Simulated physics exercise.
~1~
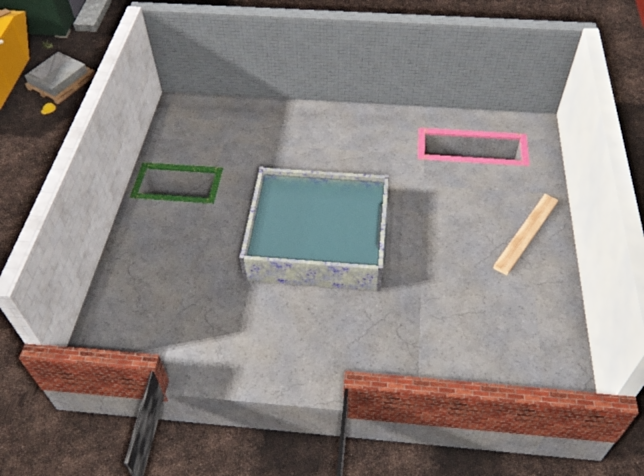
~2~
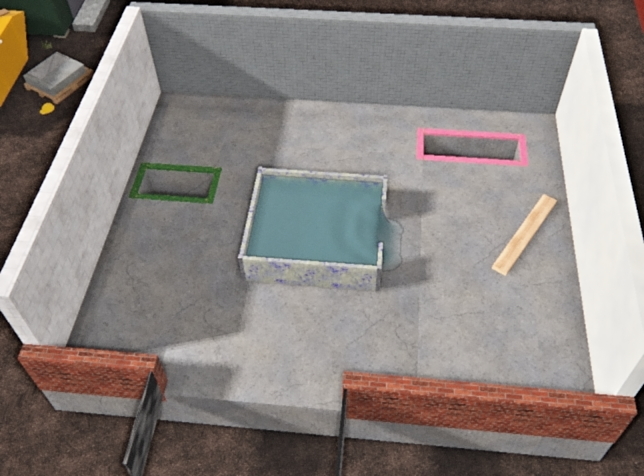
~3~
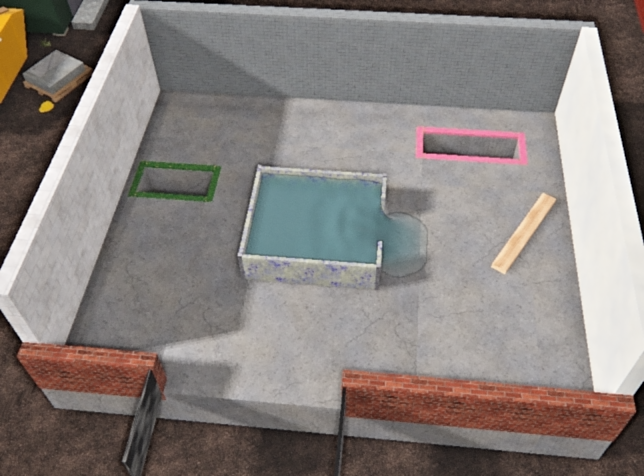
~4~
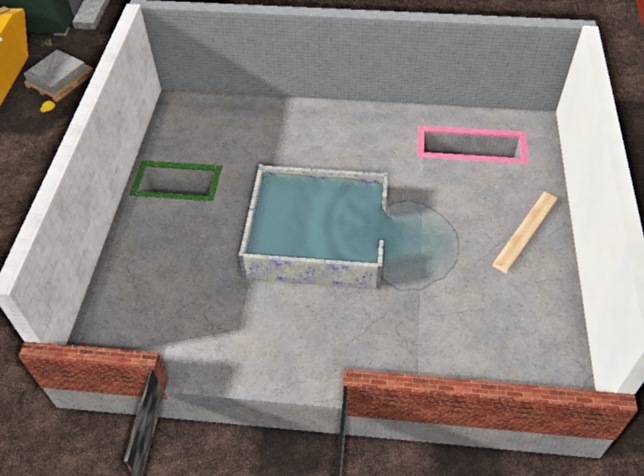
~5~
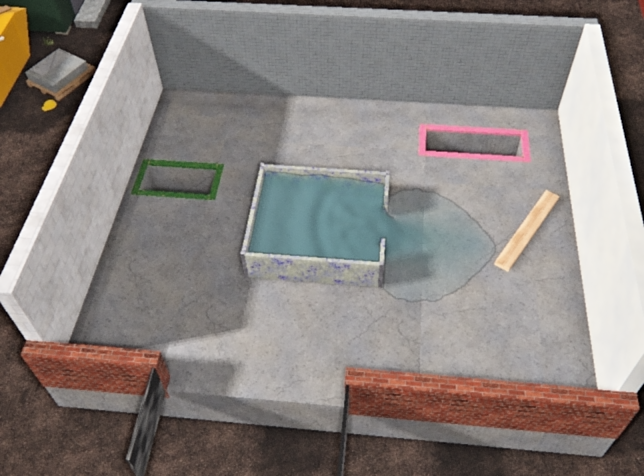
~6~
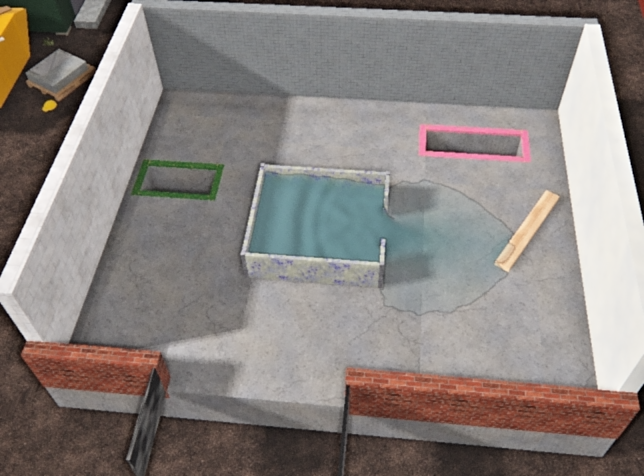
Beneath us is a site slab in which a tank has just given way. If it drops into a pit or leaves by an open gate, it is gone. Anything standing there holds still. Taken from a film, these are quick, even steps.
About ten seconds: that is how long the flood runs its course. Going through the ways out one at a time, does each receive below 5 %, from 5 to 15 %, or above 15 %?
One at a time: The gate receives below 5 %, the pink pit receives above 15 %, the green pit receives below 5 %.
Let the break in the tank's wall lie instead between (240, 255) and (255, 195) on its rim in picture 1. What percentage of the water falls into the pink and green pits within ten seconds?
Pink 0 %, green 30 %.
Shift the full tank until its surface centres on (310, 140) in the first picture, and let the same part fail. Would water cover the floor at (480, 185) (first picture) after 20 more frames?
There: Flooded.
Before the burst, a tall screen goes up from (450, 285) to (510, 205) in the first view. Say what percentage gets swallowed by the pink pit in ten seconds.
Share, pink pit - 40 in a hundred.
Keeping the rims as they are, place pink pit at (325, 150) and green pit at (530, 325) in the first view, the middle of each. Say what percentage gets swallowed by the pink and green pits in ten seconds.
Pink 6%, green 30%.
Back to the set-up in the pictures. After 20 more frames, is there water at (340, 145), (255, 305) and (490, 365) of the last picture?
In turn, the three spots are high and dry, high and dry and soaked.
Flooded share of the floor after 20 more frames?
Estimated share: About 30 %.
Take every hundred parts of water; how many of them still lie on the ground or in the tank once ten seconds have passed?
That works out to about 76 percent.
A moment on, water covers 20 % of the floor; the gate 0 %, the pink pit 0 %, the green pit 0 %.
Next, water covers 25 % of the floor; the gate 0 %, the pink pit 1 %, the green pit 0 %.
Then, water covers 30 % of the floor; the gate 0 %, the pink pit 2 %, the green pit 0 %.
Later, water covers 50 % of the floor; the gate 0 %, the pink pit 10 %, the green pit 0 %.
In the end, water covers 70 % of the floor; the gate 2 %, the pink pit 22 %, the green pit 0 %.
